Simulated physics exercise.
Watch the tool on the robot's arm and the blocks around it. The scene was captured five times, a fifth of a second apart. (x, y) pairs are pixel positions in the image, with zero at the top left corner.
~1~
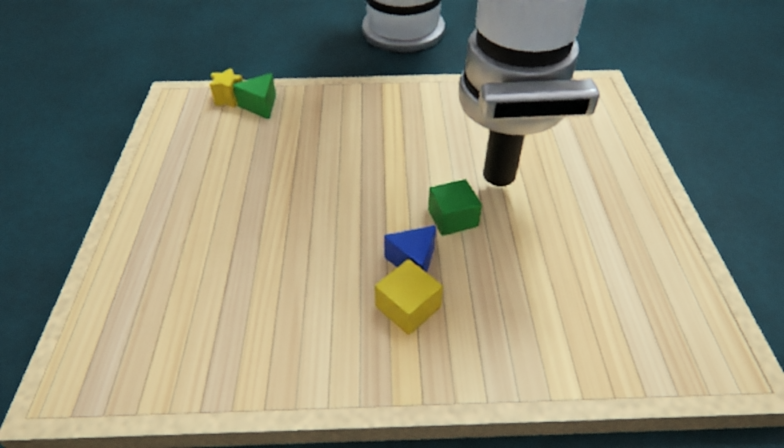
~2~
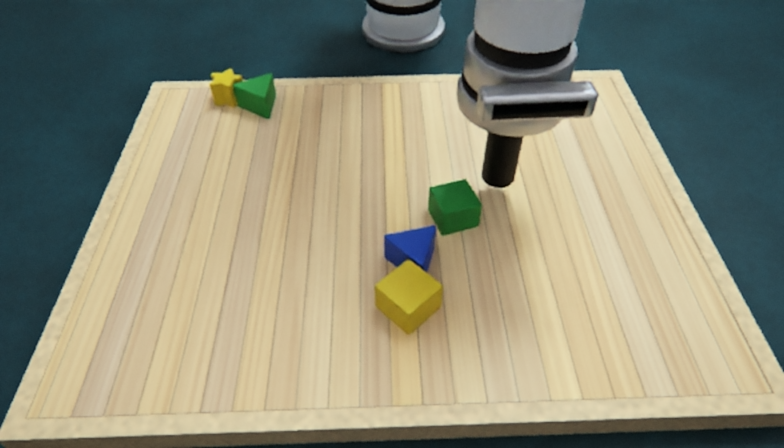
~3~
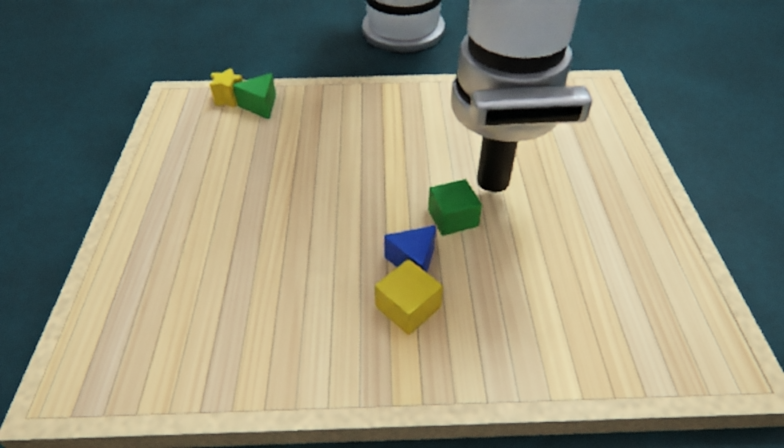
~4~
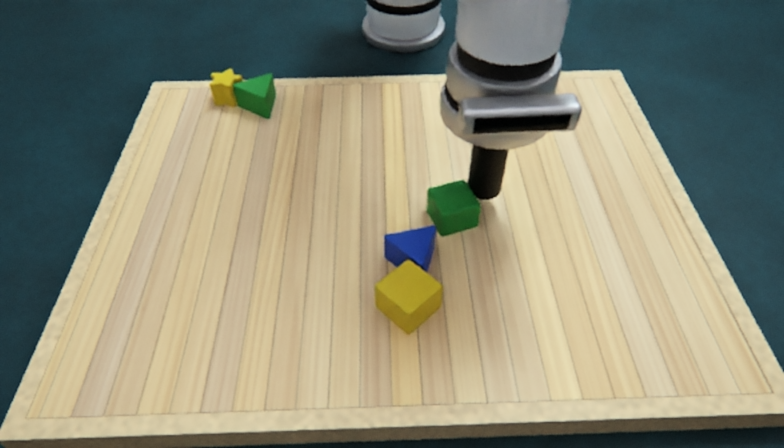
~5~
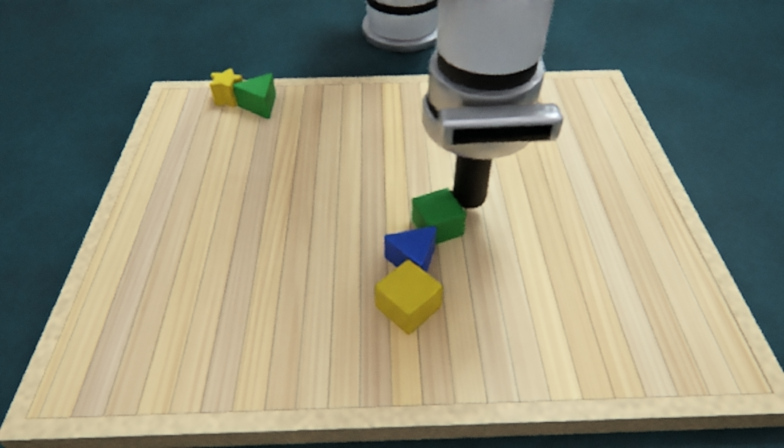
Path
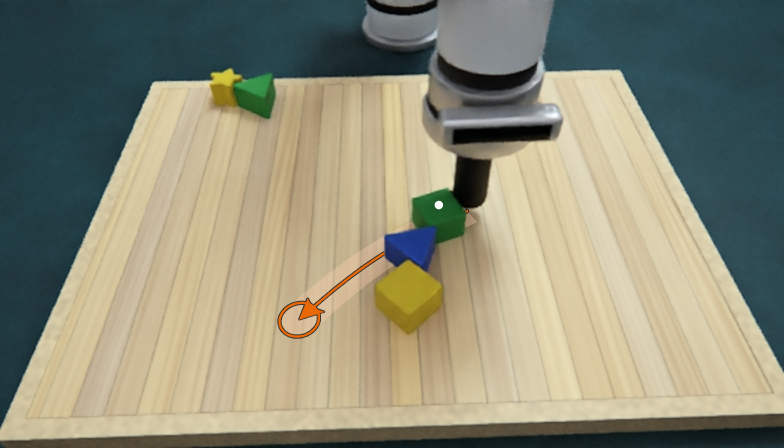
Robot arm easing its dark tool down and left, nudging a green block slightly toward a blue triangle above a yellow block.
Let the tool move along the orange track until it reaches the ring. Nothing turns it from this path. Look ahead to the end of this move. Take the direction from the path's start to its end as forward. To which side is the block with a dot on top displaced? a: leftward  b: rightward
I'll go with b - rightward.
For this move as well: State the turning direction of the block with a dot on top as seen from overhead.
It goes round the way clock hands do.
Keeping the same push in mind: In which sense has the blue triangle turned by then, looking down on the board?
I'd predict that, seen from above, the blue triangle rotates counter-clockwise.
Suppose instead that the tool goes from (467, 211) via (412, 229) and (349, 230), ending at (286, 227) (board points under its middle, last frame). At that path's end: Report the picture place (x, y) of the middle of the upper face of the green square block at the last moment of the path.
In the picture, that point is around (328, 238).
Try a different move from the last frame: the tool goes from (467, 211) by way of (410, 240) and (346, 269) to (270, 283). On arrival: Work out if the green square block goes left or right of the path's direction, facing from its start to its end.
It heads right.
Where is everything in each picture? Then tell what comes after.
In the first picture, lower end of the tool (499, 176), tops of blocks, yellow square block (409, 285), blue triangle (414, 241), green square block (455, 195).
In the second picture, tool (498, 177), blocks as before.
In the third picture, tool (493, 181), blocks as before.
In the fourth picture, tool (484, 188), blocks as before.
In the fifth picture, tool (469, 197), yellow square block (409, 285), blue triangle (414, 241), green square block (439, 205).
The drawn path runs from (467, 211) via (383, 254), ending at (299, 319); the dot is on the green square block.
The first path, step by step. One third of the way, tool (411, 224); blue triangle (413, 245); green square block (372, 225).
Two thirds of the way, tool (354, 259); yellow square block (408, 291); blue triangle (411, 251), turned 25° anticlockwise; green square block (312, 244), turned 50° clockwise.
At the end, tool (296, 306); yellow square block (408, 291); blue triangle (411, 251), turned 25° anticlockwise; green square block (303, 245), turned 65° clockwise.
